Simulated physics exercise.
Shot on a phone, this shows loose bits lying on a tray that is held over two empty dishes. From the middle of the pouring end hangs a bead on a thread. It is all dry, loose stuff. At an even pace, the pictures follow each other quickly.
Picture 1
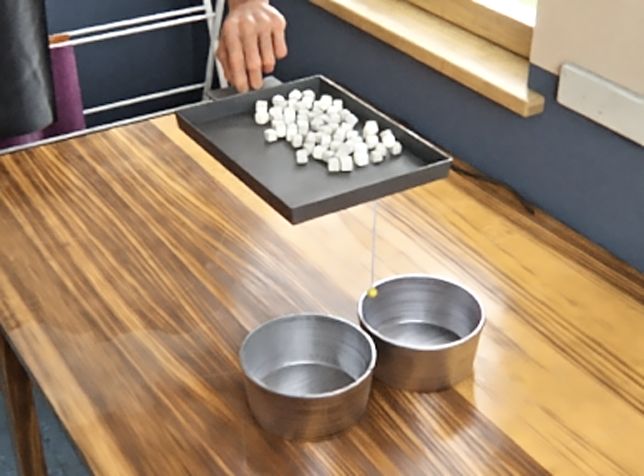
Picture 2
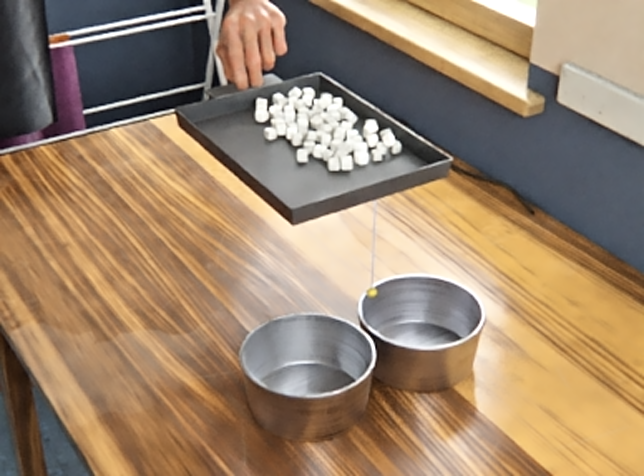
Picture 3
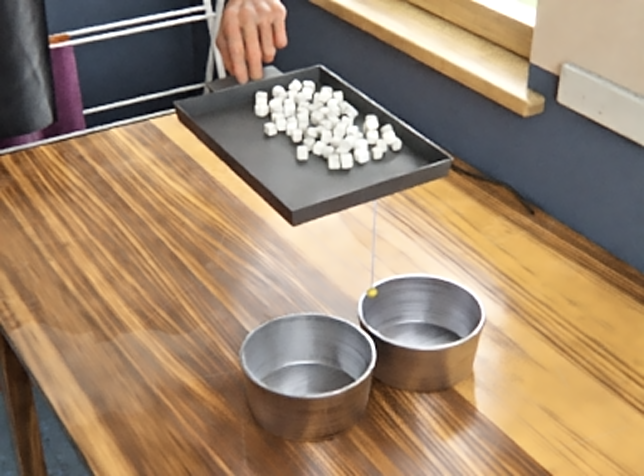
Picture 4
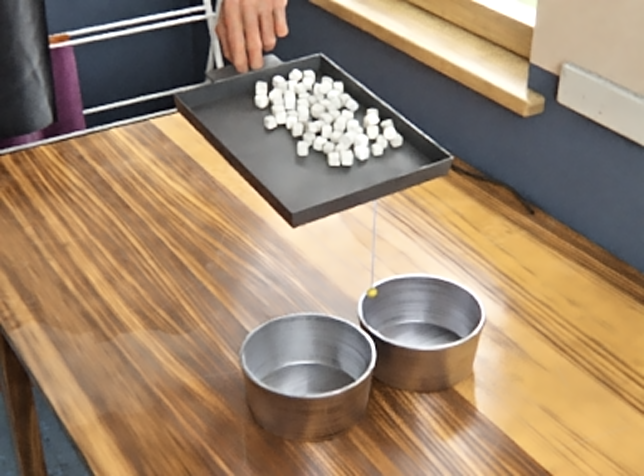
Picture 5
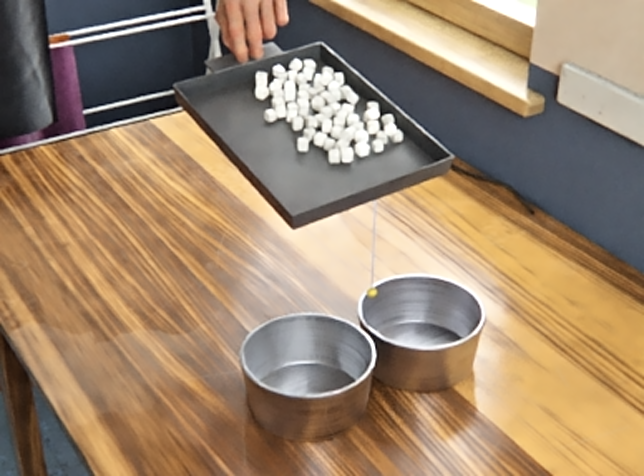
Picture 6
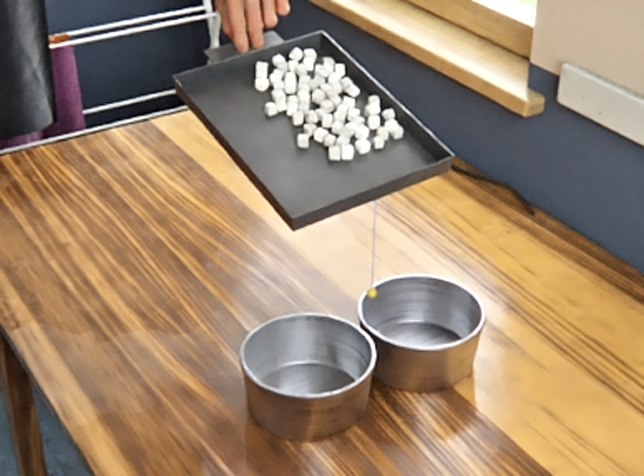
A dark tray of small white cubes, held by a hand at its far side above two empty metal dishes on a wooden table, starts out nearly level. The hand then gradually tilts it slightly, its near-left corner dipping lowest, while the cubes stay heaped on the tray.
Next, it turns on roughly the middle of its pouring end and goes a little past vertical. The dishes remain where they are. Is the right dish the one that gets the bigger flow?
No.
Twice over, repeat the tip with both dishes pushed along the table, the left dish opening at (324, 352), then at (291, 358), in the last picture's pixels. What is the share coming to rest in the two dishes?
Close to 90 per cent, followed by close to 90 per cent.
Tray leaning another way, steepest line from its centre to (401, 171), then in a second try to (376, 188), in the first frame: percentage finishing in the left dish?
About 0 %, then 0 %.
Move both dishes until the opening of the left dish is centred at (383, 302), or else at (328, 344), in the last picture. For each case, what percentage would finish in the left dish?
First placement: 20 per cent; second placement: 80 per cent.
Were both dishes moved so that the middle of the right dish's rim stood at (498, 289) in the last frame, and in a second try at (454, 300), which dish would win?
The dish to the left at the first, the dish to the left at the second.
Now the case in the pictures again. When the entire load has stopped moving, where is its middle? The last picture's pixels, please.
The centre comes to rest close to (336, 396).
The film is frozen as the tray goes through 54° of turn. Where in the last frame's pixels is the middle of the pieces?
Its middle sits at about pixel (341, 178).
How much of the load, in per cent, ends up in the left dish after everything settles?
That part is close to 60 percent of the load.
Shortly afterwards, tray tipped steeply; all but a few on the tray; a little in the air.
Next, tray tipped right over; the bulk on the tray; a little in the left dish; only a few in the right dish; only a few outside both; only a few in the air.
Some moments later, tray tipped past a quarter turn; near two thirds in the left dish; a little in the right dish; near a quarter outside both.
In the end, tray tipped past a quarter turn; near two thirds in the left dish; a little in the right dish; near a quarter outside both.
